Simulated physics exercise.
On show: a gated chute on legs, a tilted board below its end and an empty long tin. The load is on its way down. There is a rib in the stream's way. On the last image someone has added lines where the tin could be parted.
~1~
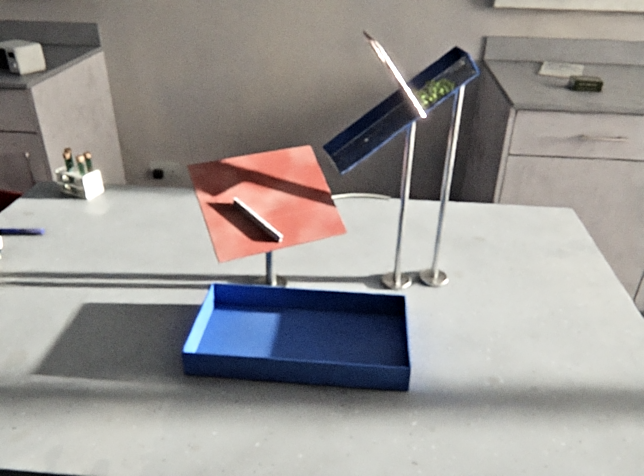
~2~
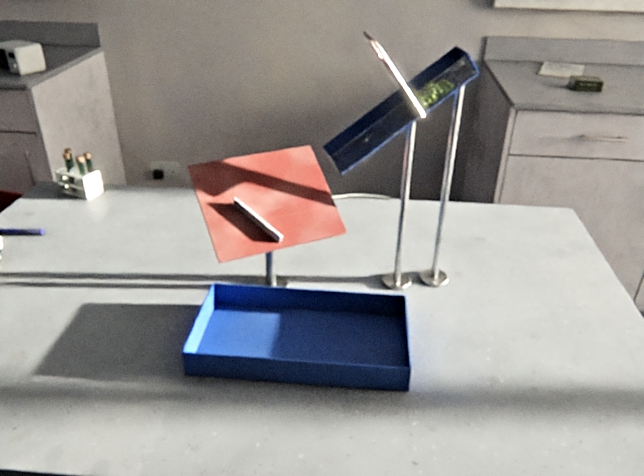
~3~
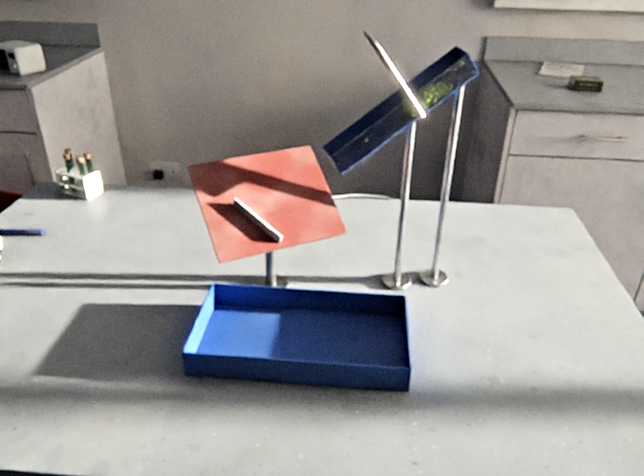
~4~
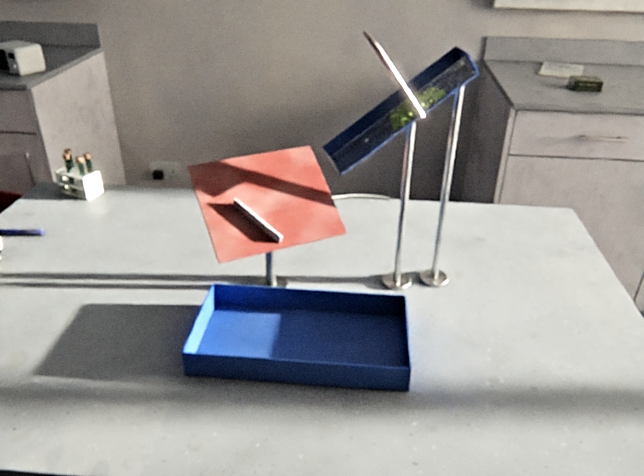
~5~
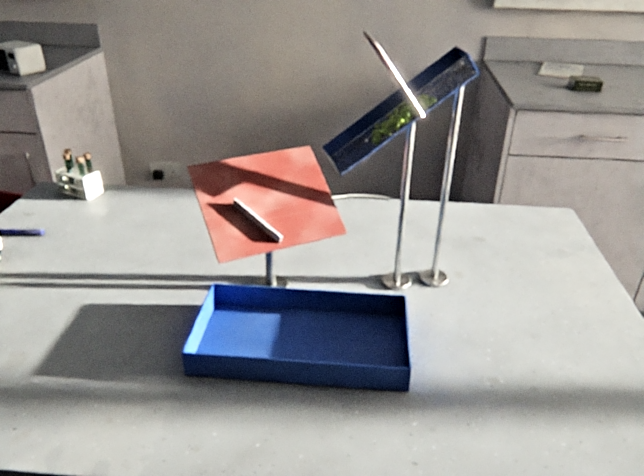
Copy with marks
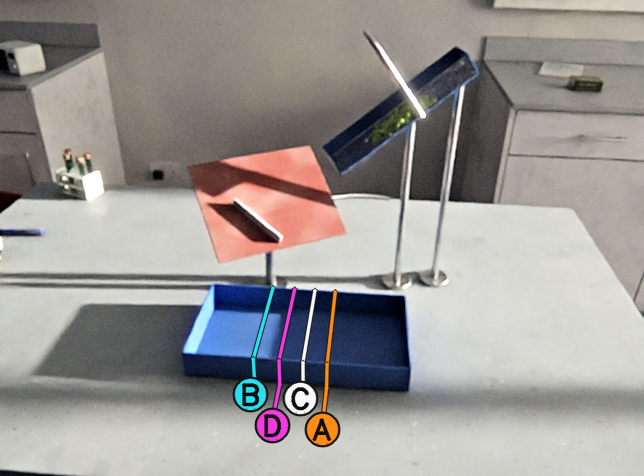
In a plain room with grey cabinets against the back wall, a pale grey table is seen from the front and slightly above. A blue chute slopes down to the left on two metal legs, with small green pieces beside a thin upright plate; below are a tilted red board bearing a narrow rib and an empty blue tin. The green pieces slide a short way down the chute, while everything else stays still.
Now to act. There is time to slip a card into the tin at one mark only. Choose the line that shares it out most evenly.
C is best.
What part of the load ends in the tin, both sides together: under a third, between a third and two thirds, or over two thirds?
About that: Over two thirds.
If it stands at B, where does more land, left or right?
The right side.
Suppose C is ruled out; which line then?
Here it is line D.
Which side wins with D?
More lands on the right.
On the marked copy, line A crosses the front rim at (327, 363); line B crosses the front rim at (253, 357); line C crosses the front rim at (303, 361); line D crosses the front rim at (279, 359).
For line A, of what is caught, all but a few on the left of the divider, only a few on the right.
For line B, of what is caught, only a few on the left of the divider, all but a few on the right.
For line C, of what is caught, close to two thirds on the left of the divider, close to a third on the right.
For line D, of what is caught, close to a quarter on the left of the divider, the bulk on the right.
